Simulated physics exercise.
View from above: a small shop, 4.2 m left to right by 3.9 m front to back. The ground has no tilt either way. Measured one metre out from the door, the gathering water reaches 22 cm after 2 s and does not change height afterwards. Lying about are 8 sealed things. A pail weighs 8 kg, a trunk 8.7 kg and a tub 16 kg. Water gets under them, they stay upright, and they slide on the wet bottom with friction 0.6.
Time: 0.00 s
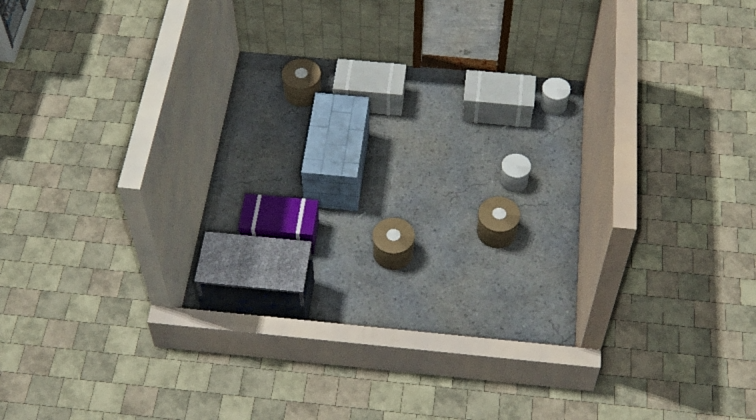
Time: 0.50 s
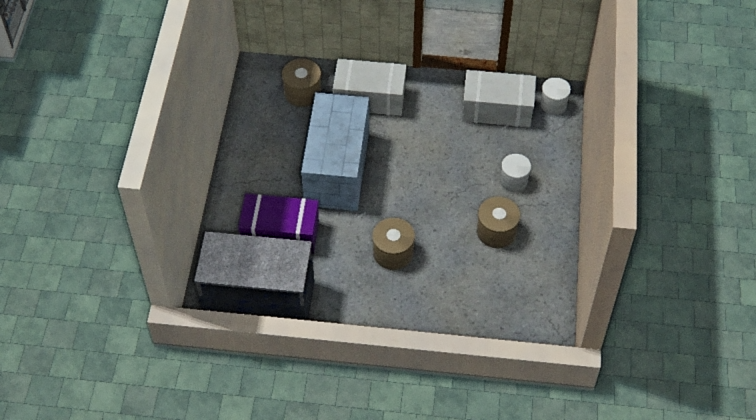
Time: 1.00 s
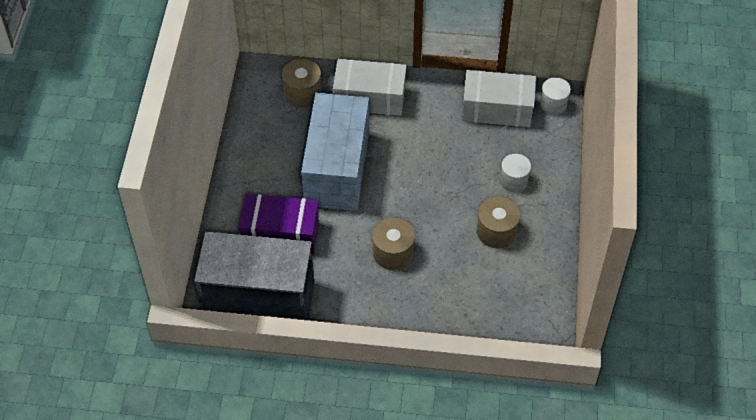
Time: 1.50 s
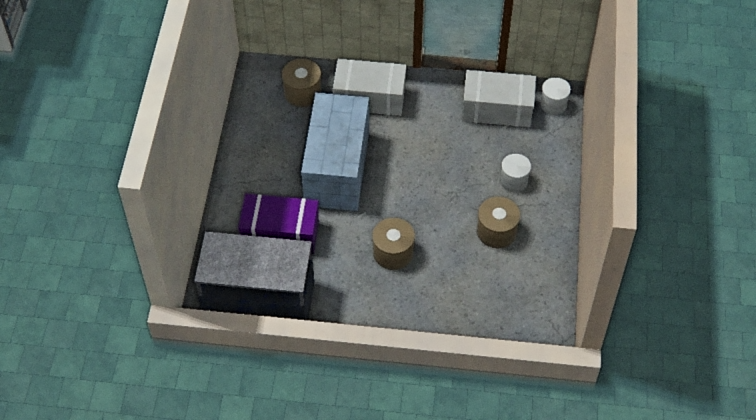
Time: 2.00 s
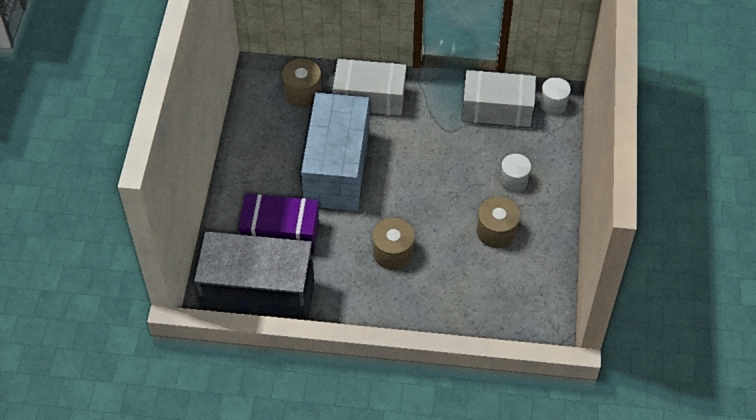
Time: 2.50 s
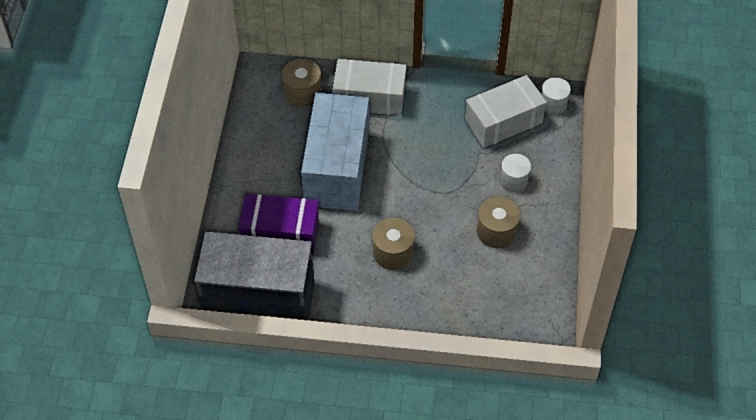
Water rising outside a small walled room, then spreading in through the doorway across the grey floor and turning one white-strapped trunk.
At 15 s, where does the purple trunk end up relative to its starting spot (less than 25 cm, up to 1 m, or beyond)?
The purple trunk ends up beyond 1 m away.
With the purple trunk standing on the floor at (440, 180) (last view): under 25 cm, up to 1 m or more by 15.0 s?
It goes a long way.
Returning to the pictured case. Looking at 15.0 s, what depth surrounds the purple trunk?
Depth approx. 8 cm.
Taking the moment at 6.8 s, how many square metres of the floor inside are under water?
About 13 m2 is covered.
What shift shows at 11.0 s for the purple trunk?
It is about 80 cm out of place by then.
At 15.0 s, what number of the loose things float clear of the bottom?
8.
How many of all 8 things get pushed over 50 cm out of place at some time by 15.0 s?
All told, that gives 7.
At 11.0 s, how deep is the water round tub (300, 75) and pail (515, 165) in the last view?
I'd put it at 7 cm and 11 cm respectively.
After 3.5 s the purple trunk is near (279, 214), 0.0 m from its start, aground; 0 afloat.
After 6.8 s the purple trunk is near (277, 211), 0.0 m from its start, aground; 1 afloat.
After 11.0 s the purple trunk is near (283, 153), 0.8 m from its start, afloat; 6 afloat.
After 15.0 s the purple trunk is near (287, 104), 1.5 m from its start, afloat; 8 afloat.
